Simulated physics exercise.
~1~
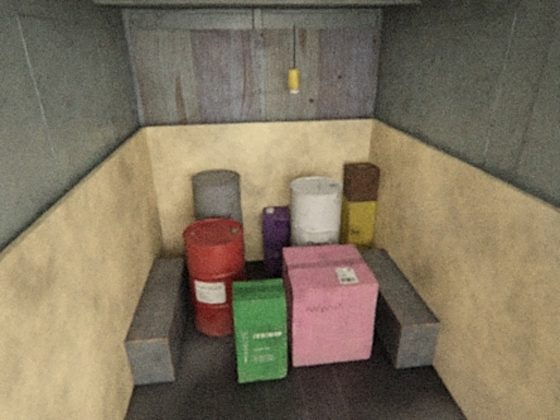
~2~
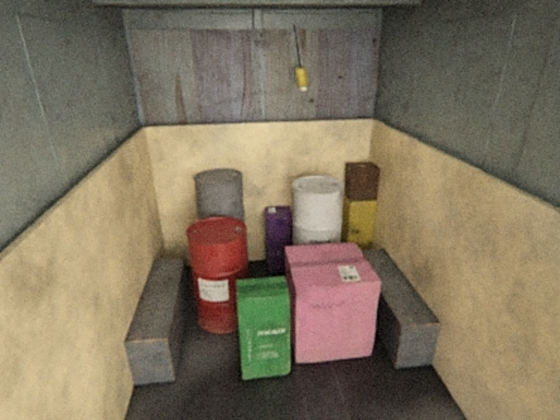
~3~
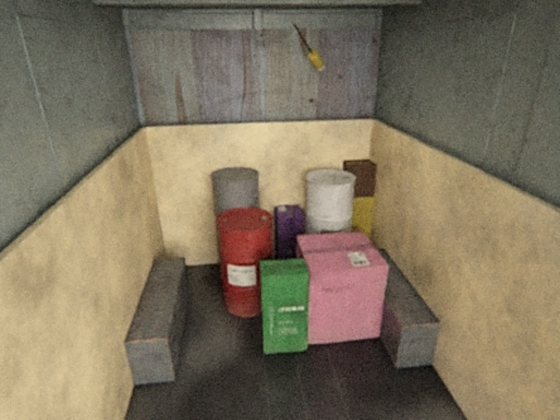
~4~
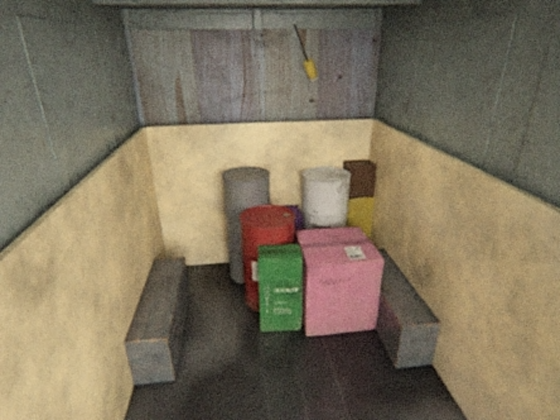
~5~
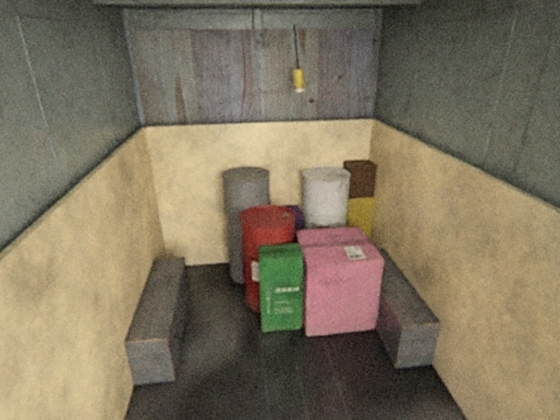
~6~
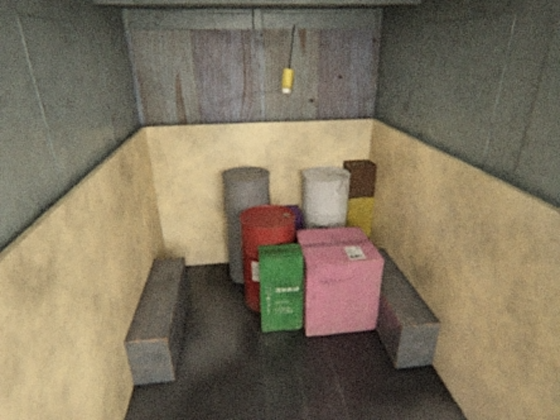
We see drums and boxes standing in a load bay beneath a hanging lamp. The lamp swings, and the red and grey drums slide right while the green and pink boxes and white drum shift towards the front wall, all ending upright in a tighter cluster as the lamp still sways.
